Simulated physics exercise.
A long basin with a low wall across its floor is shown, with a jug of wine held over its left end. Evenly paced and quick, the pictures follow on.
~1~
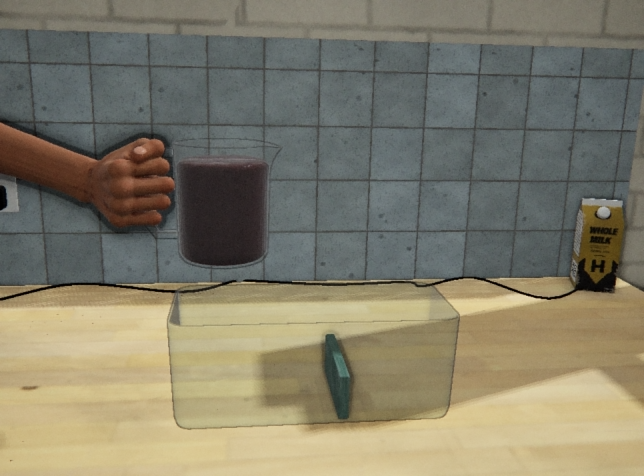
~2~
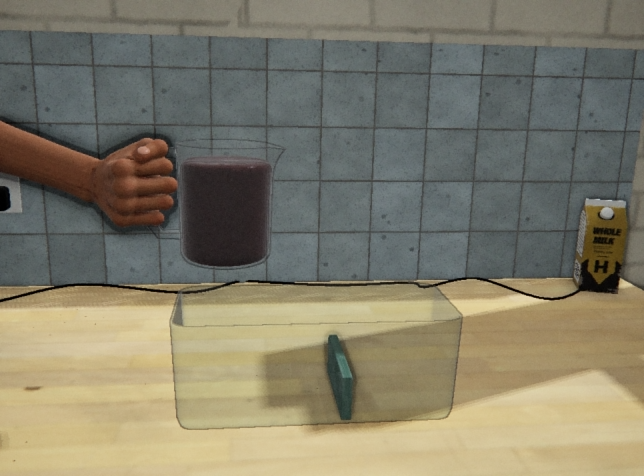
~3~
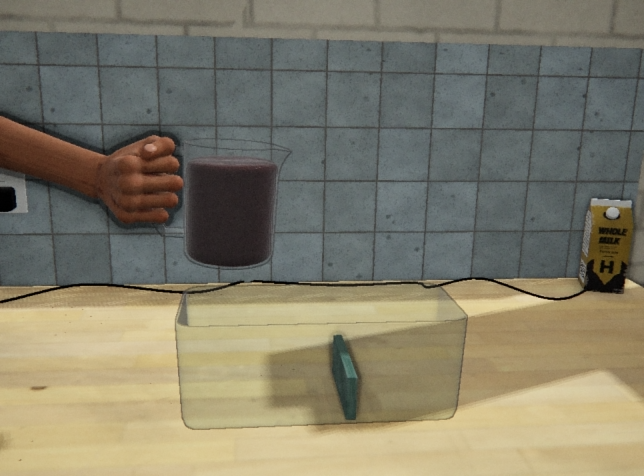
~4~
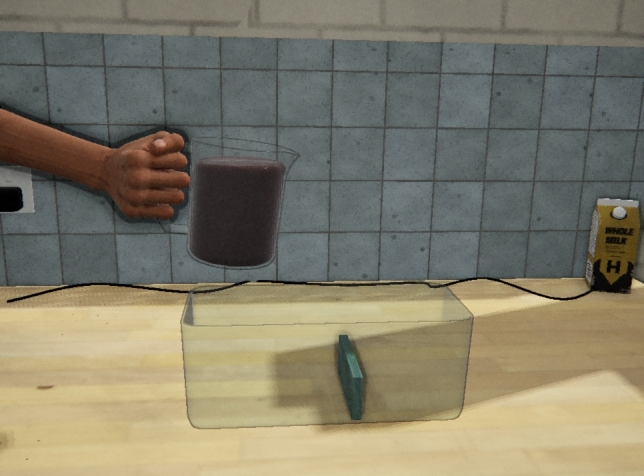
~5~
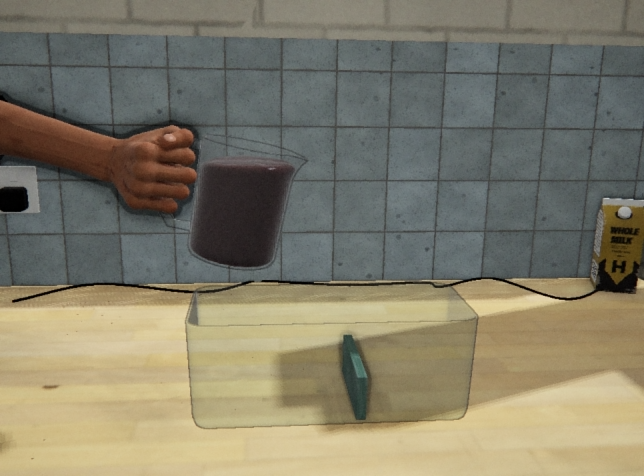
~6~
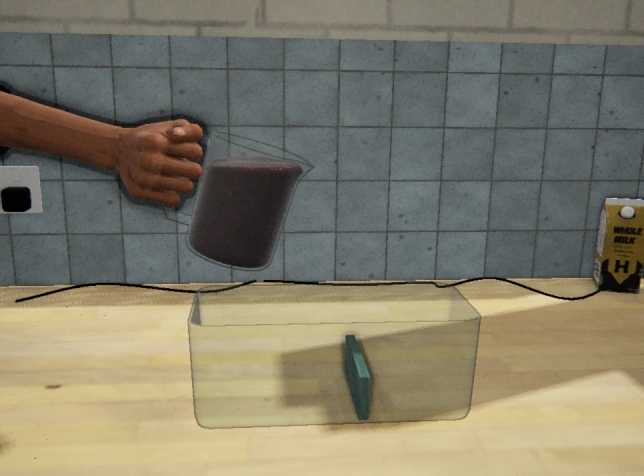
A jug of dark wine, gripped by a fist above the left end of a long clear basin with a low green wall inside, tilted slowly, then more quickly, to the right.
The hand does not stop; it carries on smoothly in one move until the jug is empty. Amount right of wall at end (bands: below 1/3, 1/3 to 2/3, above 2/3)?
I'd put the amount right of the wall between the two marks of a third and two thirds.
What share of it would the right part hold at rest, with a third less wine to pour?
Near 35 parts in a hundred.
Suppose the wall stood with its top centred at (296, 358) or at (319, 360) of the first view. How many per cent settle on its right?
The first position gives around 95 percent, the second around 75 percent.
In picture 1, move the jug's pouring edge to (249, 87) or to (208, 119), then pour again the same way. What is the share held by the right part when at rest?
Near 25 per cent for the first start, near 5 per cent for the second.
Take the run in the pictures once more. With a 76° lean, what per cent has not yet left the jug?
About 75 % remains.
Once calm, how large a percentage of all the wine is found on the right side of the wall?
Estimate: Some 55 per cent.
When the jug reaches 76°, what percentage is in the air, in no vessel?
It comes to around 15 per cent.
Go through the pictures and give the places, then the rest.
In the first frame, tilt 0°; pouring edge (283, 146); surface from (178, 160) to (269, 161); the long basin's rim runs from (173, 306) to (445, 301); the wall's top is at (337, 355).
In the second frame, tilt 1°; pouring edge (286, 147); surface from (180, 161) to (273, 162).
In the third frame, tilt 3°; pouring edge (293, 149); surface from (187, 161) to (279, 163).
In the fourth frame, tilt 6°; pouring edge (301, 153); surface from (195, 160) to (287, 163).
In the fifth frame, tilt 11°; pouring edge (309, 158); surface from (202, 163) to (296, 164).
In the sixth frame, tilt 17°; pouring edge (315, 165); surface from (206, 165) to (305, 164).
A moment on, the jug is tipped on its side and 73 per cent is still to pour, 0 is left of the wall and 10 right of it.
Next, the jug is tipped right over and 15 per cent is still to pour, 22 is left of the wall and 53 right of it.
Then the jug is tipped right over and 0 per cent is still to pour, 43 is left of the wall and 56 right of it.
Later the jug is tipped right over and 0 per cent is still to pour, 43 is left of the wall and 56 right of it.
At rest 43 per cent lies left of the wall, 56 right of it and 1 outside.
